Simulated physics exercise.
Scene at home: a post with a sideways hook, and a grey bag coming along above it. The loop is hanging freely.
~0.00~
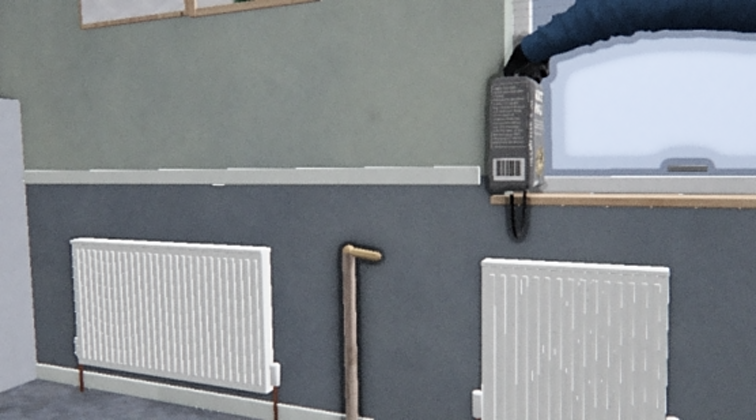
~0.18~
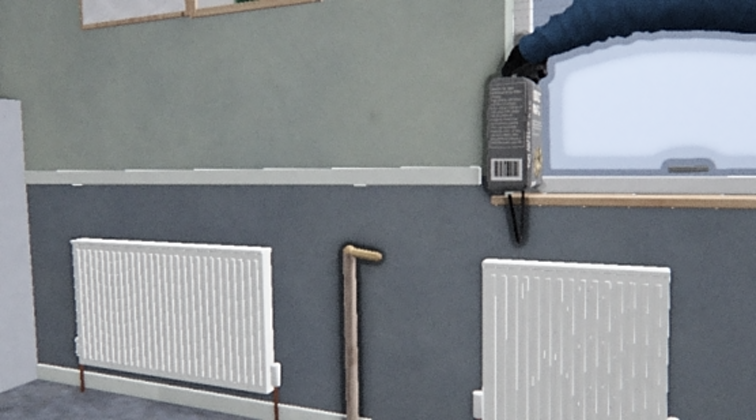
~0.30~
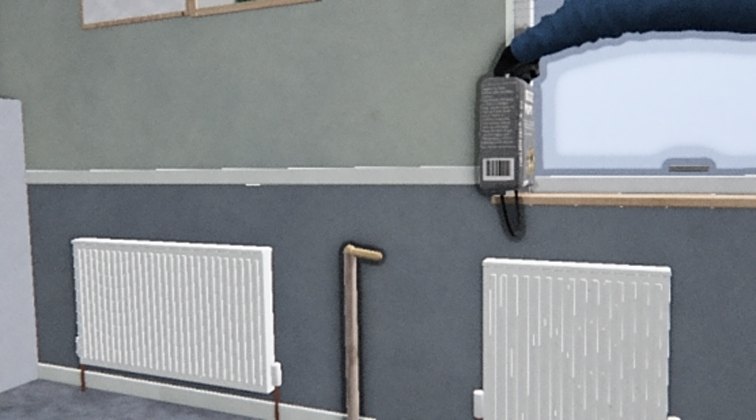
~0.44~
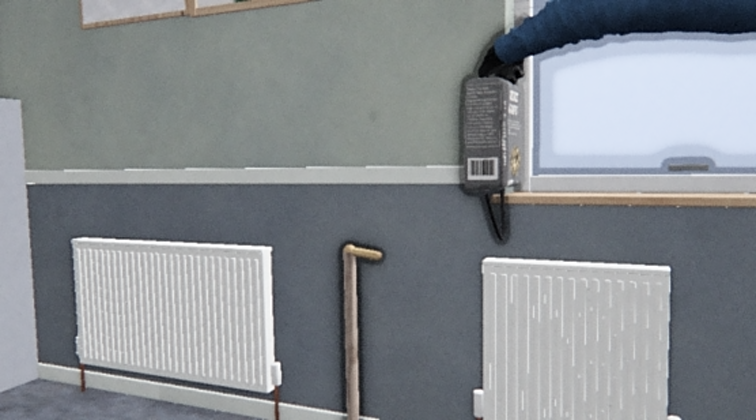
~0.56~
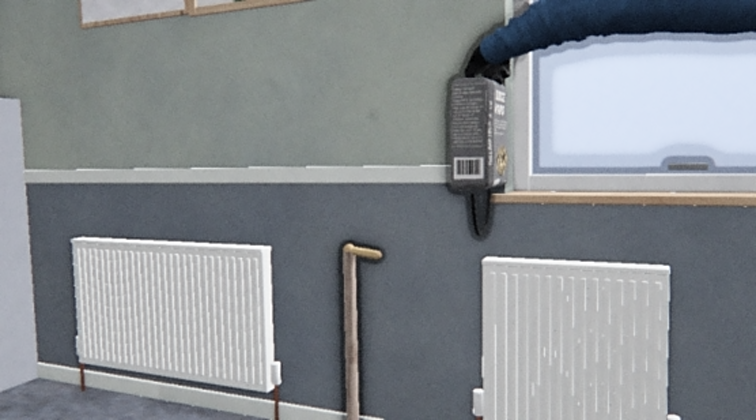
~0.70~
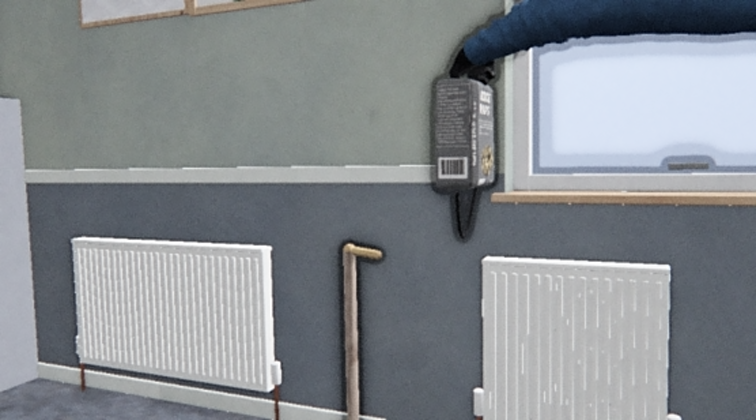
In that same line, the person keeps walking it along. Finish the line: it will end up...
It will end up past and free.
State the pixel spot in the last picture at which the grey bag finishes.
Near (240, 143).
By 1.78 s, bag over the post near (361, 139).
By 2.82 s, bag past the post near (273, 142).
When it is over, bag past the post near (240, 143). The grey bag comes away clean.
